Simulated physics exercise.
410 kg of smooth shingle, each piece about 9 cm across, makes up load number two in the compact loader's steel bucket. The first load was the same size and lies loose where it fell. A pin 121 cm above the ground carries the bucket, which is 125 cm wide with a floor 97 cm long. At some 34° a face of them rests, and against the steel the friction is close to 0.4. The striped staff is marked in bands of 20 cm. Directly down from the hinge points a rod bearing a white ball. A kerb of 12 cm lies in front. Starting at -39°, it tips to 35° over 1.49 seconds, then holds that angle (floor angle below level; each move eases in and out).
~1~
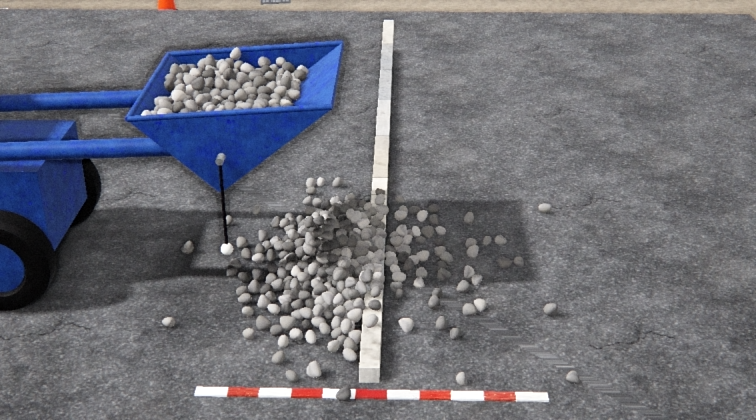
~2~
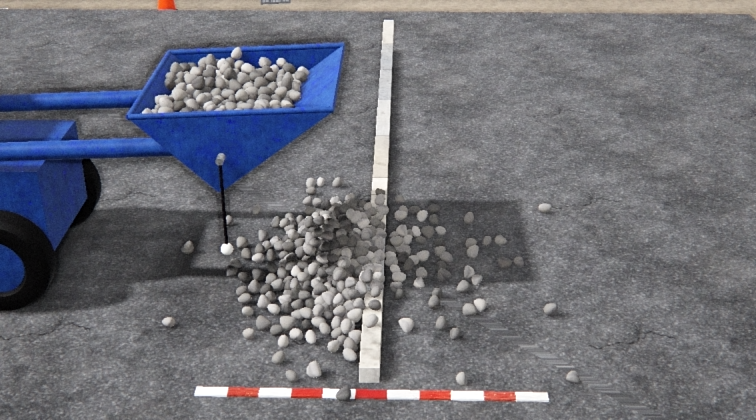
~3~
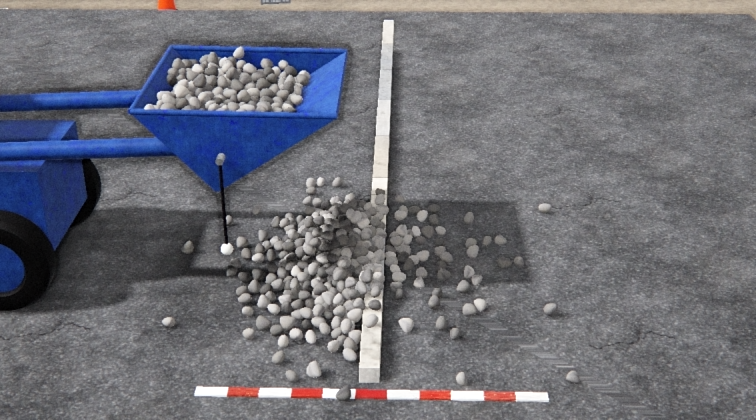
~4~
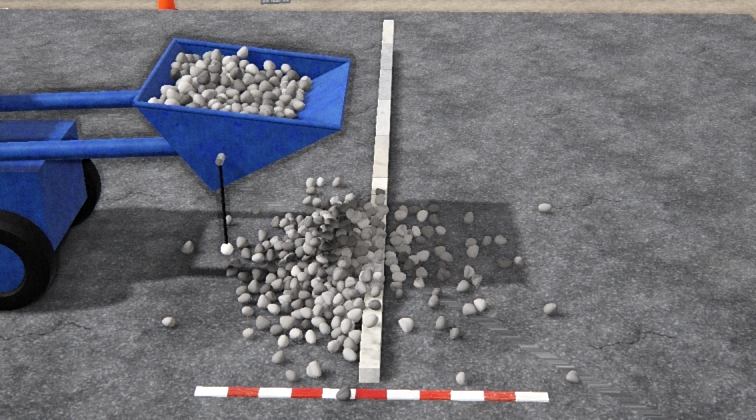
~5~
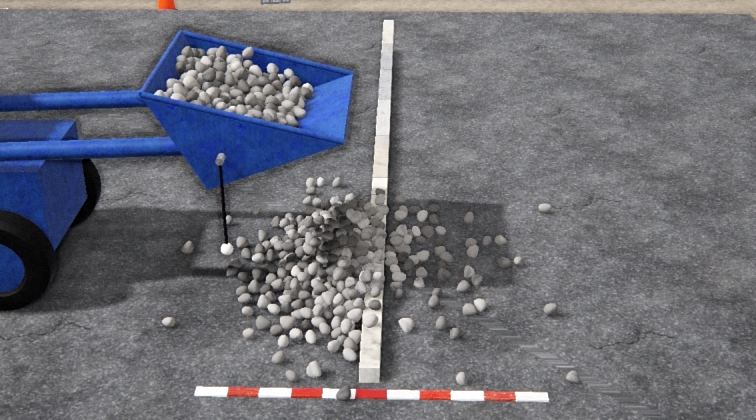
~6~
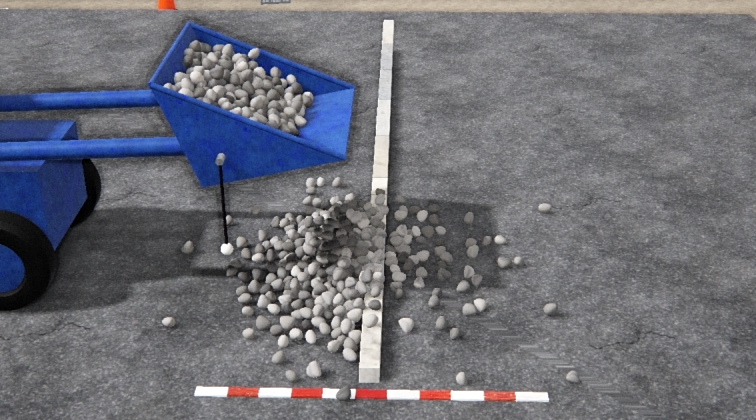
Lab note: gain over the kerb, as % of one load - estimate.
Gain: About 74 %.
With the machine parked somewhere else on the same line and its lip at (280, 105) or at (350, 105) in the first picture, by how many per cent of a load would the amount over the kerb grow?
First place: Roughly 20 %; second place: Roughly 90 %.
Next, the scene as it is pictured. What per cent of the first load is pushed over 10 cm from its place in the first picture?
Some 15 percent, give or take.
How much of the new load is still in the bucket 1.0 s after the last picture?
Close to 50 in a hundred.
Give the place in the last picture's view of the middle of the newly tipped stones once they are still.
The middle lies near (415, 256) in the last picture.
Then, 0.5 s after the last picture the floor is at 24°; in per cent of one load, 100 in the bucket, 87 on this side of the kerb, 13 over the kerb; the foremost stones are at (519, 272).
Then, 1.0 s after the last picture the floor is at 35°; in per cent of one load, 48 in the bucket, 134 on this side of the kerb, 19 over the kerb; the foremost stones are at (519, 272).
Then, 1.3 s after the last picture the floor is at 35°; in per cent of one load, 10 in the bucket, 135 on this side of the kerb, 55 over the kerb; the foremost stones are at (522, 273).
Then, 4.2 s after the last picture the floor is at 35°; in per cent of one load, 0 in the bucket, 112 on this side of the kerb, 88 over the kerb; the foremost stones are at (618, 286). Net gain over the kerb, 74.
